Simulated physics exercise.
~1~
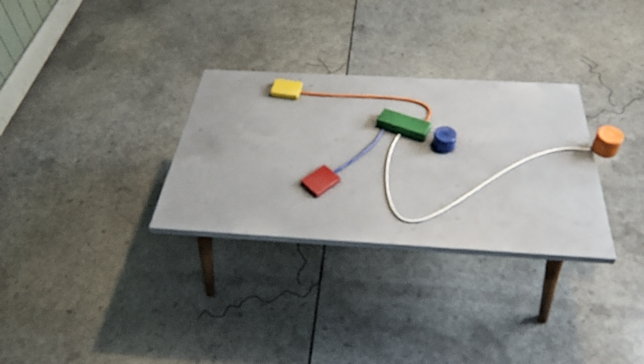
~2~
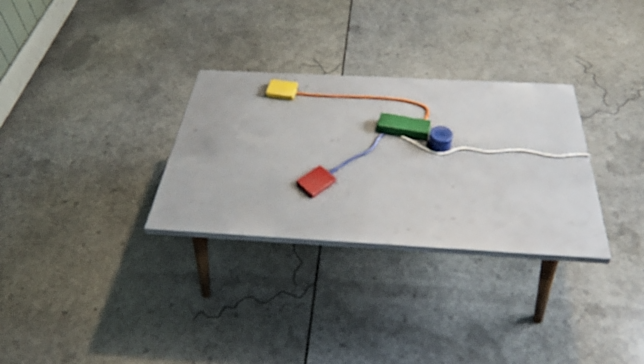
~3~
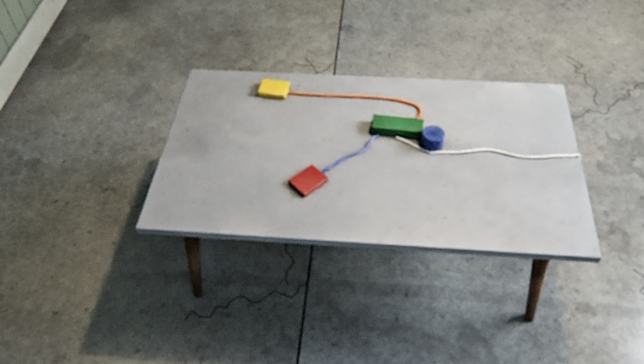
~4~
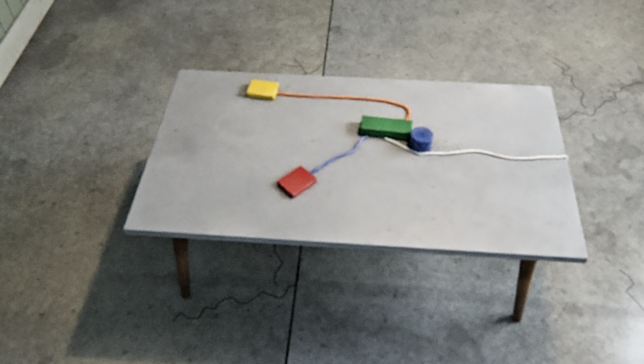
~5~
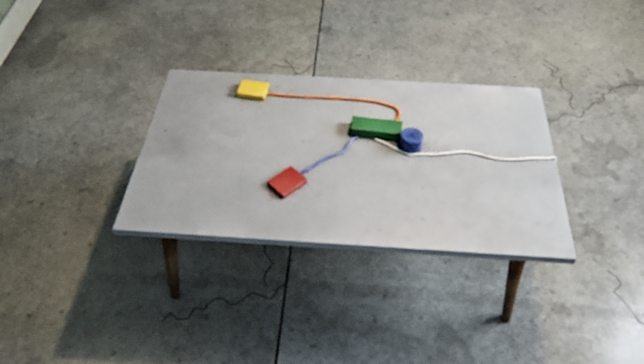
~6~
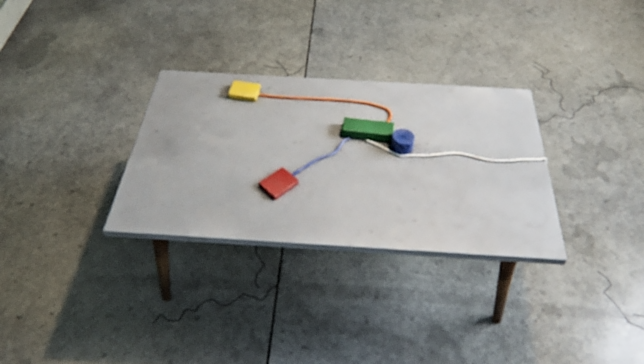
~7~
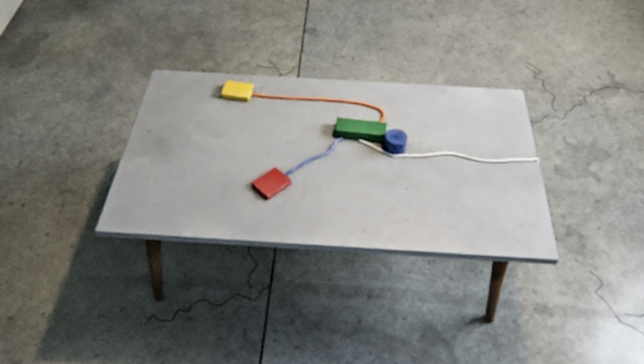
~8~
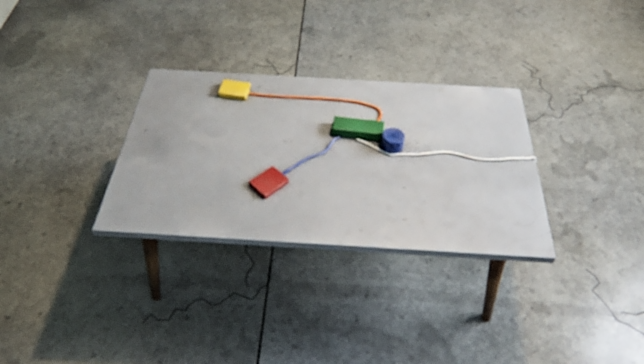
At first, a green power strip sits on a gray table, joined by an orange cord to a yellow phone, by a blue cord to a red charger, and by a slack white cable to an orange speaker at the right edge. Then the speaker is gone from the tabletop, and the white cable's loop has straightened into a nearly level line running to the edge. The green strip now sits close against the blue tub. As the view pans slightly right, the phone, charger and tub hold their places. It ends with the cable still stretched to the edge and the speaker out of sight.
